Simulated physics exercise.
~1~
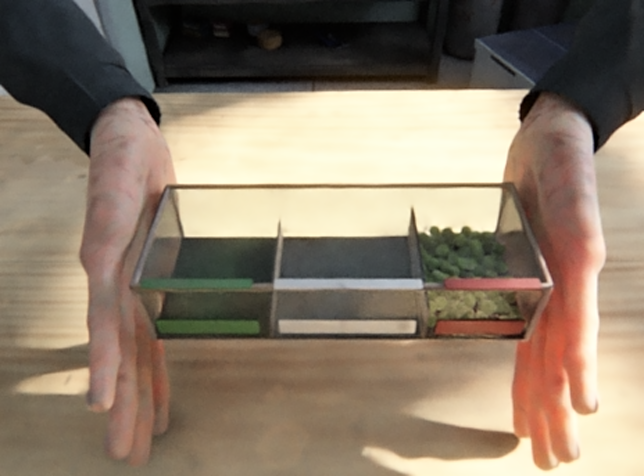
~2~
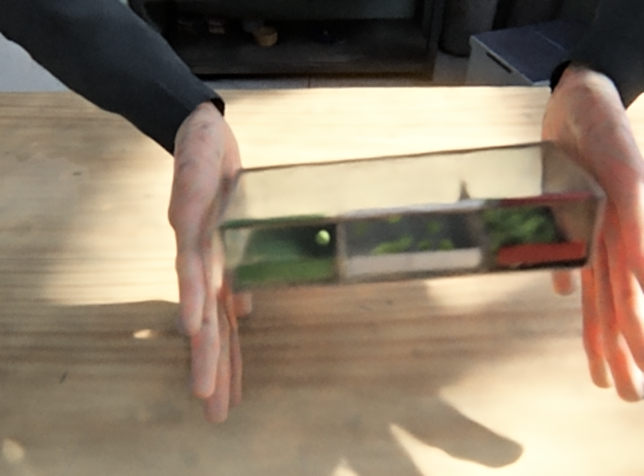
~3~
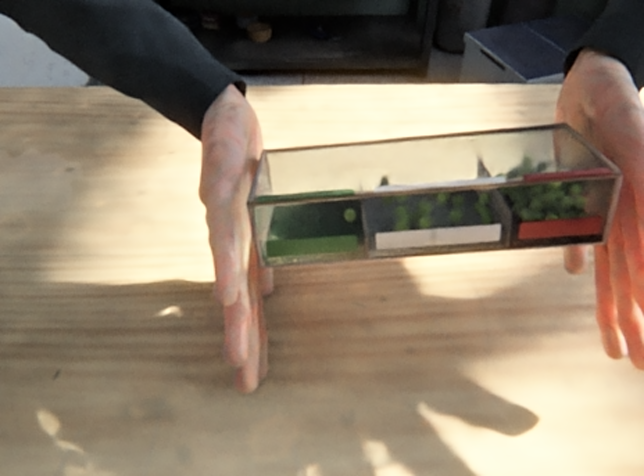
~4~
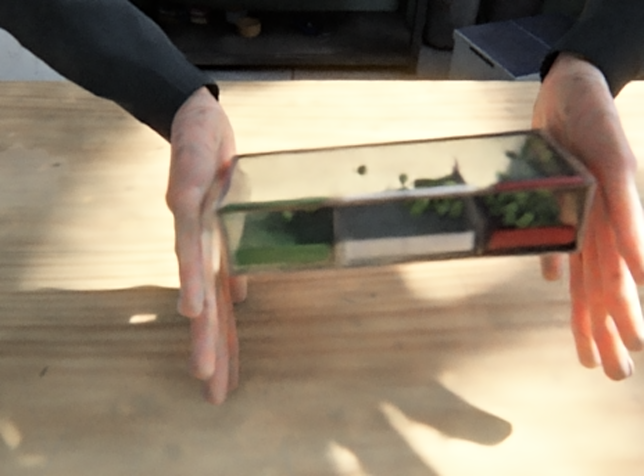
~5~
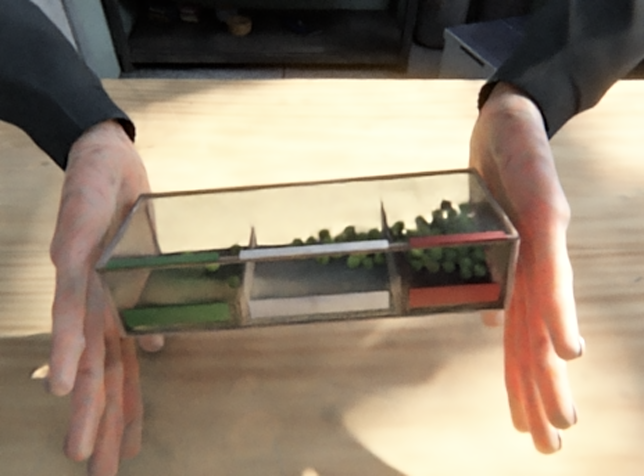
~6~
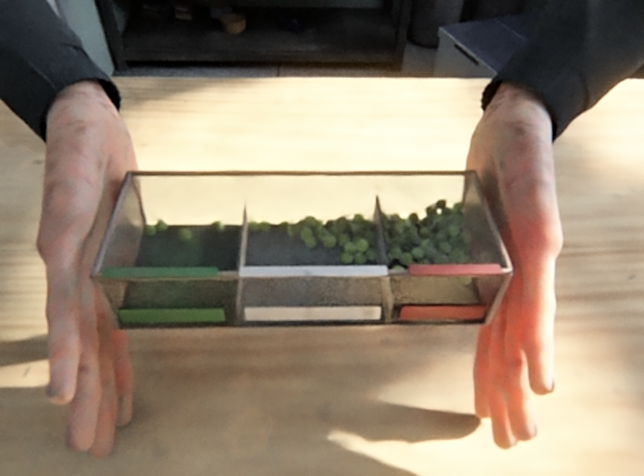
A clear lidded box with three compartments, marked green, white and red from left to right, is held between two hands above a wooden table, with small round green pieces heaped in the red end. The hands swing it right and upward, tilting it so the red end sits higher, and some pieces scatter toward the white and green sections. The box shifts back left and down, still tilted, then comes level. It ends held flat, with most pieces in the red compartment, a good number in the white and only a few in the green.
